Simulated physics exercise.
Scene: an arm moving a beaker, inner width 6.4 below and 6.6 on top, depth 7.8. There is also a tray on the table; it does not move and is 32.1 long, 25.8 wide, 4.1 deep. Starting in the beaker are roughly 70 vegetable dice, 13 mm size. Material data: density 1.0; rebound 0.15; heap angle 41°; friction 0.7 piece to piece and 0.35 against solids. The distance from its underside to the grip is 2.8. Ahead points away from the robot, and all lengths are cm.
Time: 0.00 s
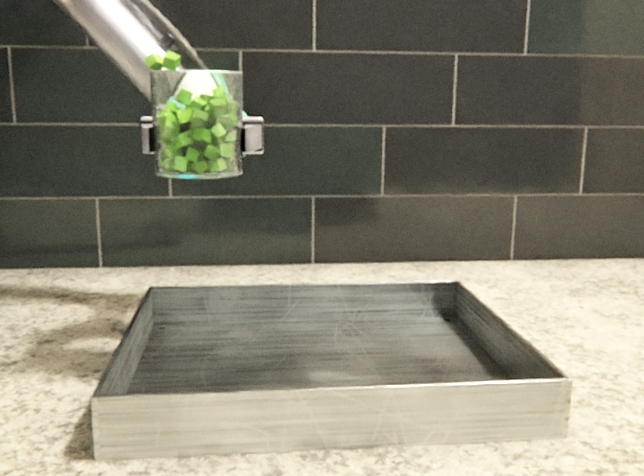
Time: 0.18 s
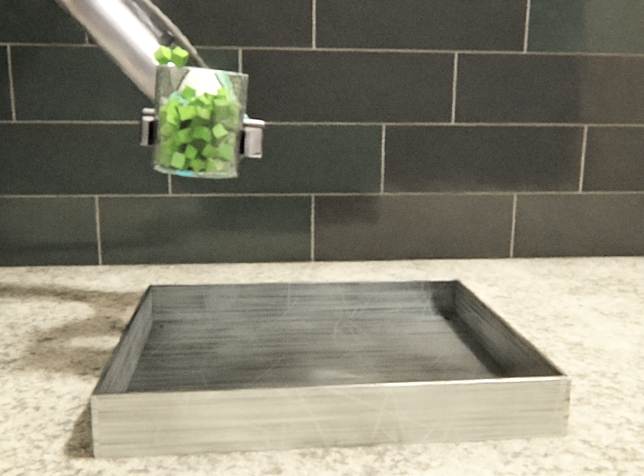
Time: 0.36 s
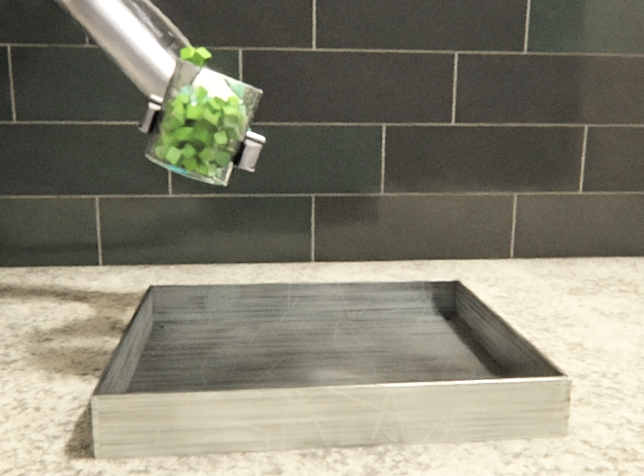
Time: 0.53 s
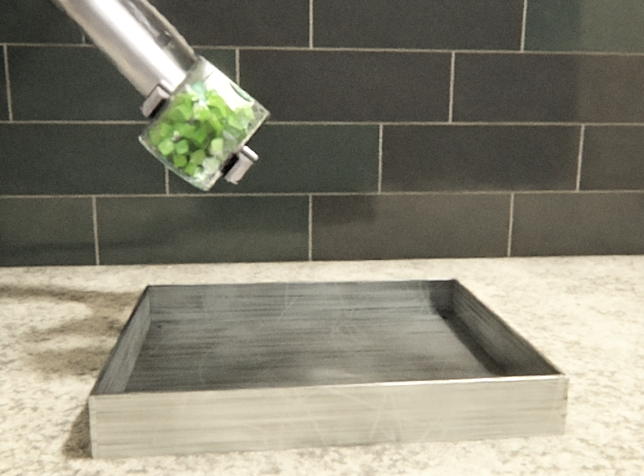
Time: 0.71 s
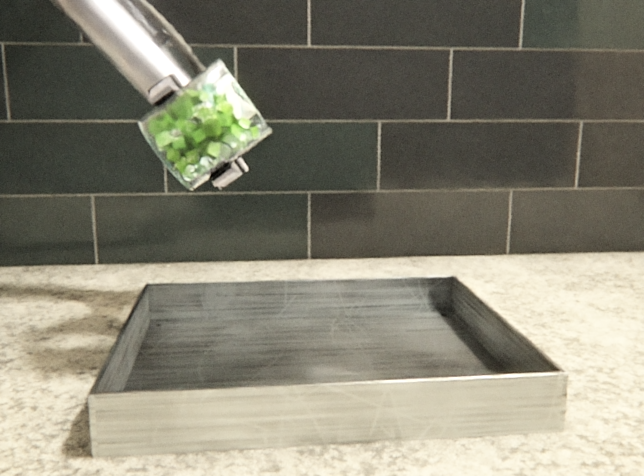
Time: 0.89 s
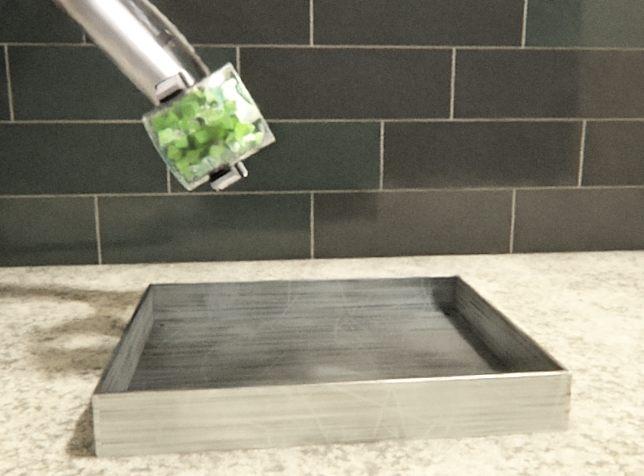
The footage shows a robotic arm holding a clear beaker of green vegetable dice above a still, empty metal tray on a speckled countertop, steadily tilting the beaker to the right while the dice shift but remain inside.
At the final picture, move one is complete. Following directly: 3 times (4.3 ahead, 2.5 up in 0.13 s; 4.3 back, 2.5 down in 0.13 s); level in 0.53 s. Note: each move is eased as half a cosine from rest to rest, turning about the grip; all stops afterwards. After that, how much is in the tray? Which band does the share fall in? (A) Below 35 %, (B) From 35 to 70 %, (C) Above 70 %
Answer: B.
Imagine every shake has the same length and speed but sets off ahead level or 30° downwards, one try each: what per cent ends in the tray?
Roughly 20 per cent, then 5 per cent.
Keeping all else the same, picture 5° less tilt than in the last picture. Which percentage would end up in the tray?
Some 30 %.
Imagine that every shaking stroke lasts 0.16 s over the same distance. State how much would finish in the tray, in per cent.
The share would be near 15 %.
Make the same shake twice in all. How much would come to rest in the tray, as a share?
That change gives some 30 percent.
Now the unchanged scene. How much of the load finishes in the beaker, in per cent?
Around 55 in a hundred.
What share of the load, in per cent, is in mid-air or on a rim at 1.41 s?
Estimated fraction: Near 12 %.
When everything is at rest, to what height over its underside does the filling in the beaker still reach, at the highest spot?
About 6.5 cm.
By 1.41 s, tilted 60° forward, highest piece 22 above the table; 50 in the beaker, 15 in the tray, 9 in flight or on a rim.
By 1.94 s, tilted 29° forward, highest piece 24 above the table; 42 in the beaker, 32 in the tray.
By 2.40 s, level, highest piece 24 above the table; 42 in the beaker, 32 in the tray.
By 3.45 s, level, highest piece 24 above the table; 42 in the beaker, 32 in the tray.
Final count, 42 in the beaker, 32 in the tray. That is 43 % in the tray.
